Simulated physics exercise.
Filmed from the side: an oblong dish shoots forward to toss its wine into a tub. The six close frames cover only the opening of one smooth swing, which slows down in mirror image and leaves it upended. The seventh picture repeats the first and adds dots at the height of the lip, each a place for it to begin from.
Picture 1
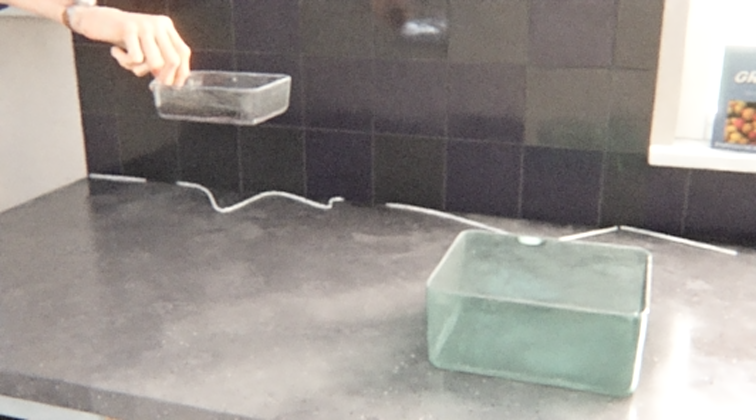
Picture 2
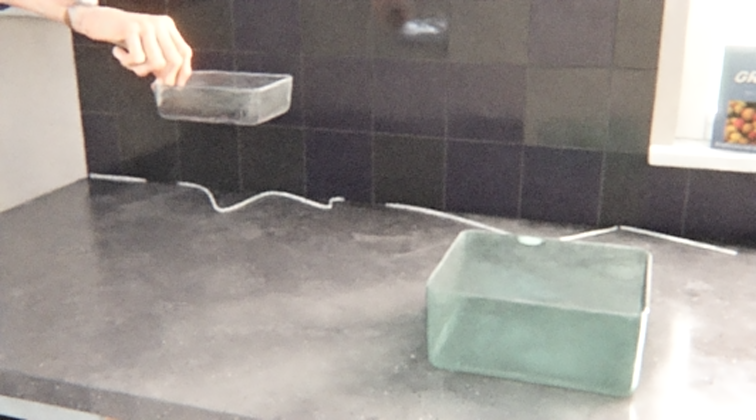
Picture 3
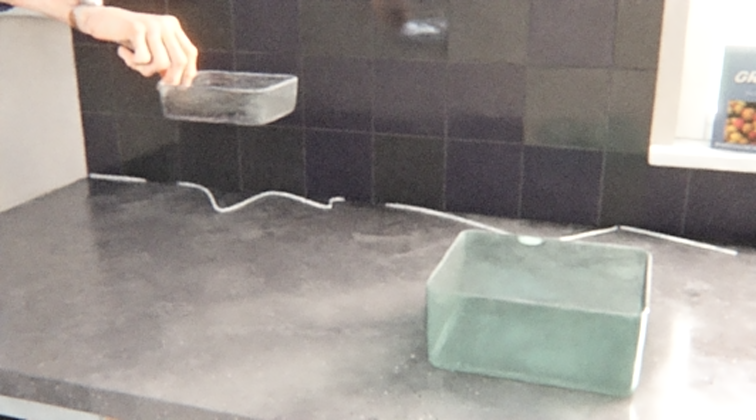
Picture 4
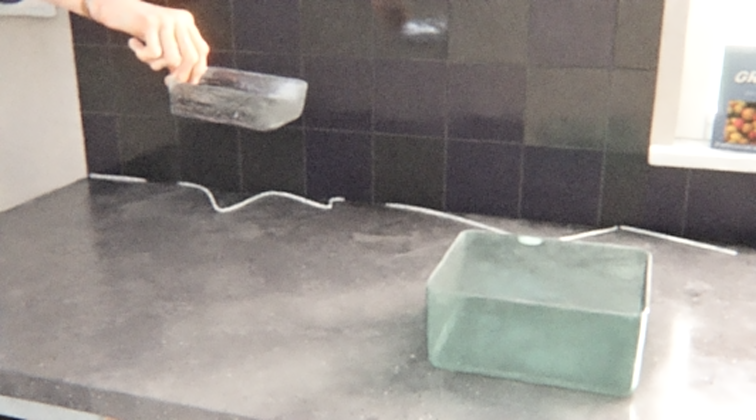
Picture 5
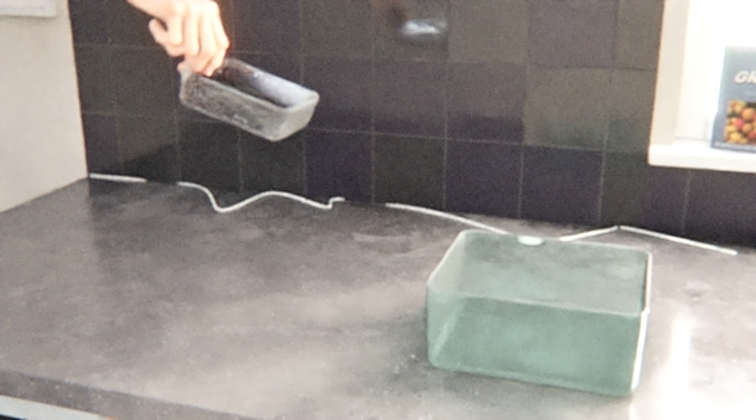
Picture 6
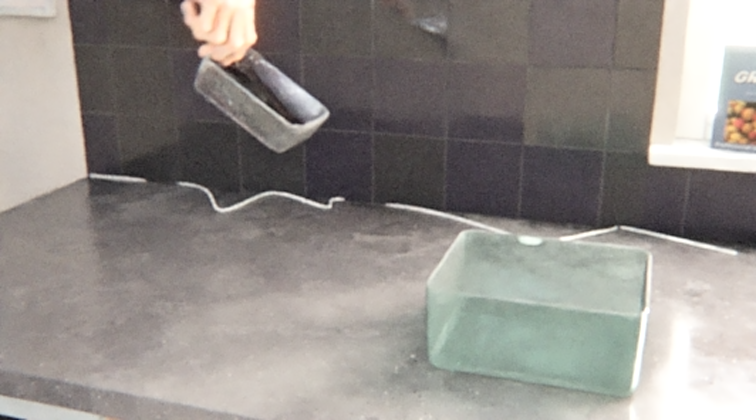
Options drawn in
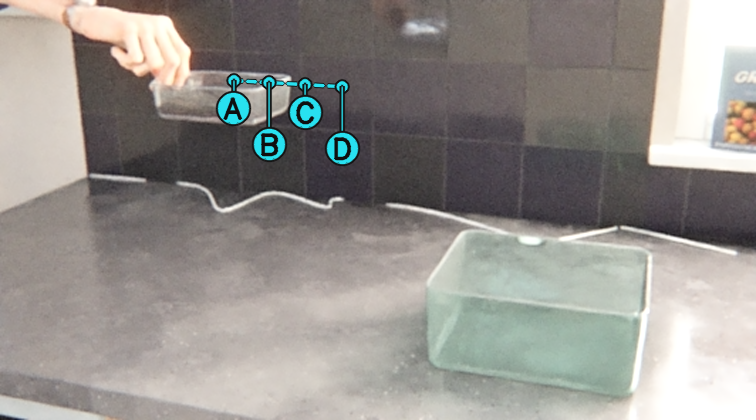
A dark grey countertop against glossy black wall tiles is seen from the side and slightly above, the camera steady. A hand at the upper left holds a small clear oblong dish above the counter, while a larger greenish see-through tub sits at right, near a pale wavy cord and a book on a white ledge. The hand holds the dish nearly still, then moves it a little rightward, tilting its right end steadily downward.
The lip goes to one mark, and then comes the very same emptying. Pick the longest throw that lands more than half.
Take D.
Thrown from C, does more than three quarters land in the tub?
No, it does not.
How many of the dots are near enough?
One of them.
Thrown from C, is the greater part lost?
Yes.
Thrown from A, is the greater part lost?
Yes.
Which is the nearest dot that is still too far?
It is C.
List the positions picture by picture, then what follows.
The first frame shows upright, lip at (274, 82); tub from (428, 361) to (636, 394); nothing has left yet.
The second frame shows upright, lip at (276, 83); nothing has left yet.
The third frame shows upright, lip at (281, 83); nothing has left yet.
The fourth frame shows tipped about 5°, lip at (291, 89); nothing has left yet.
The fifth frame shows tipped about 17°, lip at (304, 102); nothing has left yet.
The sixth frame shows tipped about 34°, lip at (314, 120); nothing has left yet.
In cyan, A at (233, 80); B at (269, 82); C at (305, 84); D at (342, 86).
For dot A, about 0 % lands in the tub, 98 % falls short.
For dot B, about 2 % lands in the tub, 96 % falls short.
For dot C, about 32 % lands in the tub, 63 % falls short and 5 % goes beside or beyond.
For dot D, about 74 % lands in the tub, 20 % falls short and 6 % goes beside or beyond.
